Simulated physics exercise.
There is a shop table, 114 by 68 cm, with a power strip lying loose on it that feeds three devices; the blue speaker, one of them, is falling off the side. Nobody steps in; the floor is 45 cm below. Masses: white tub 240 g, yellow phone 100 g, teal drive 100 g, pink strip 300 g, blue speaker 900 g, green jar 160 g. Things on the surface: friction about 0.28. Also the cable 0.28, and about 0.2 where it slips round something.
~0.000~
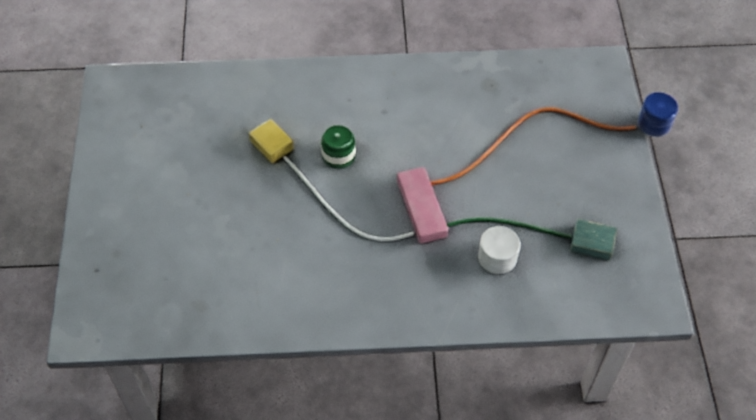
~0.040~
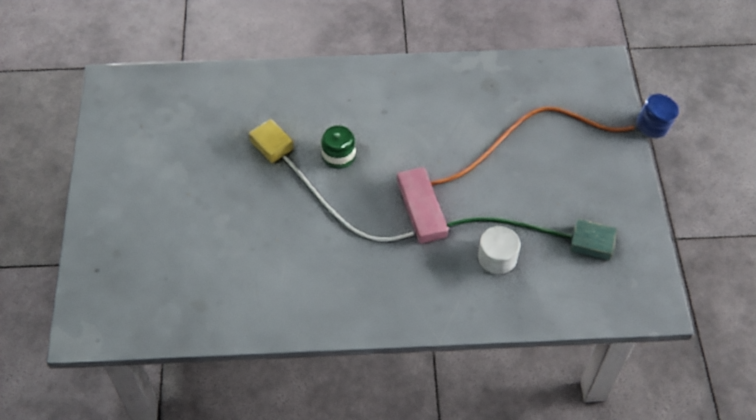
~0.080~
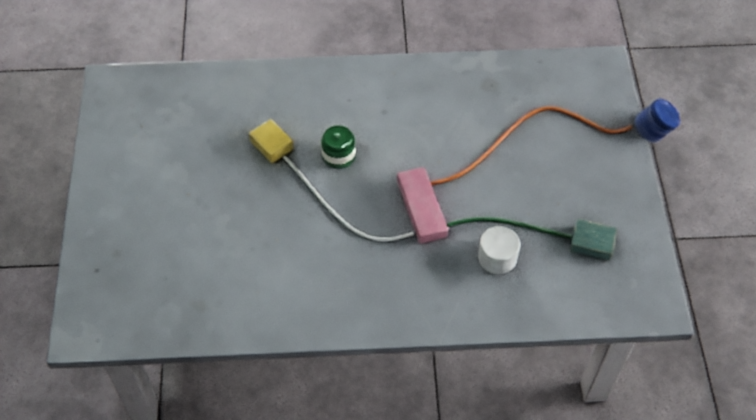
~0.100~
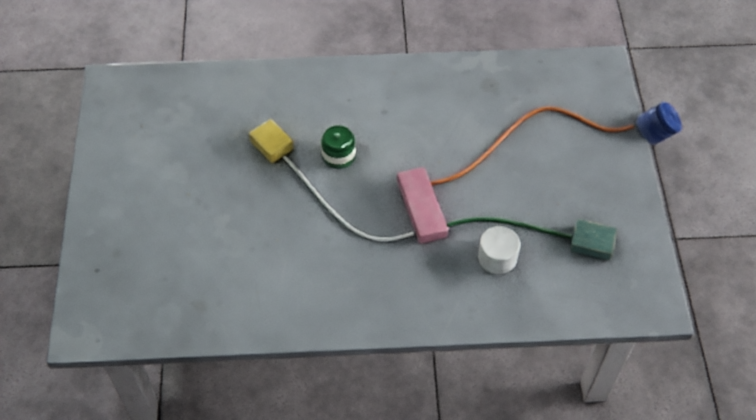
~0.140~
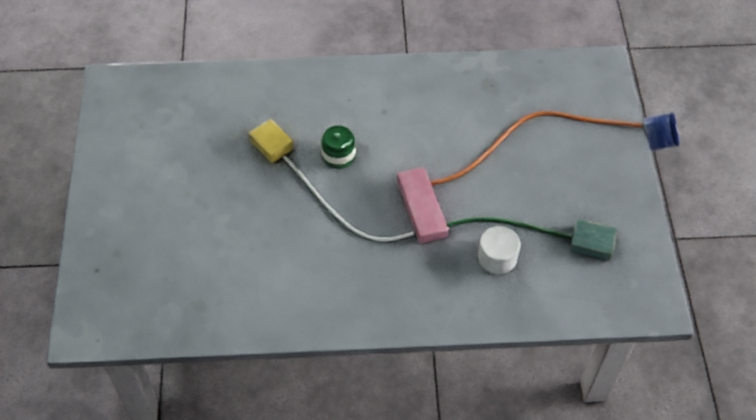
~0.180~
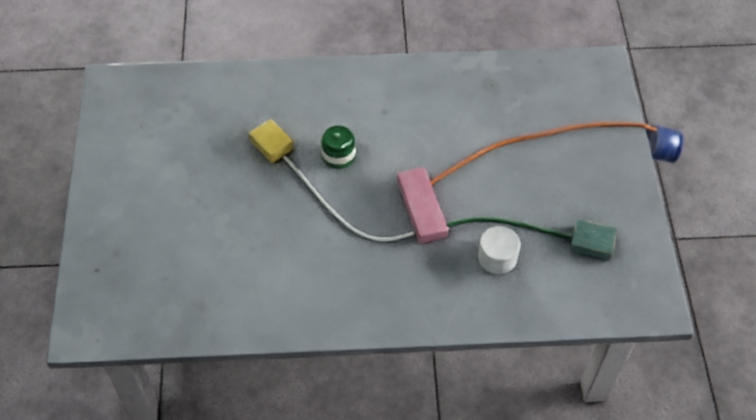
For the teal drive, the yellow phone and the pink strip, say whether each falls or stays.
My prediction: The teal drive is going to come down; the yellow phone is going to come down; the pink strip is going to come down.
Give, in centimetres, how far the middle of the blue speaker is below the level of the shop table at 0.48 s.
Depth: About 40 cm.
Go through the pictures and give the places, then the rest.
Shows, teal drive (595, 236); yellow phone (271, 137); pink strip (422, 200); orange cable runs through (489, 152) (518, 123) (559, 110) (604, 127), in the first frame.
Shows, blue speaker (661, 107); orange cable runs through (518, 123) (603, 127), in the second frame.
Shows, blue speaker (657, 121); orange cable runs through (518, 123) (601, 129), in the third frame.
Shows, blue speaker (659, 124); orange cable runs through (518, 123) (602, 128), in the fourth frame.
Shows, blue speaker (662, 132); orange cable runs through (519, 123) (609, 122), in the fifth frame.
Shows, teal drive (595, 236); yellow phone (271, 137); pink strip (422, 200); orange cable runs through (489, 149) (533, 136) (578, 127) (626, 124), in the sixth frame.
By 0.5 s, the strip's end of the orange cable at (603, 132); pink strip 35 cm off its start, yellow phone 25 cm off its start, green jar 14 cm off its start.
By 0.8 s, the strip has left the top; yellow phone 52 cm off its start, pink strip on its side, 52 cm off its start, teal drive 7 cm off its start.
By 1.1 s, the strip has left the top; yellow phone 71 cm off its start at (635, 152), pink strip over the edge, teal drive on its side, 24 cm off its start at (666, 169).
By 1.4 s, the strip has left the top; yellow phone over the edge, teal drive over the edge, pink strip over the edge.
By 2.6 s, the strip has left the top; yellow phone over the edge, teal drive over the edge, pink strip over the edge, green jar 31 cm off its start at (482, 85).
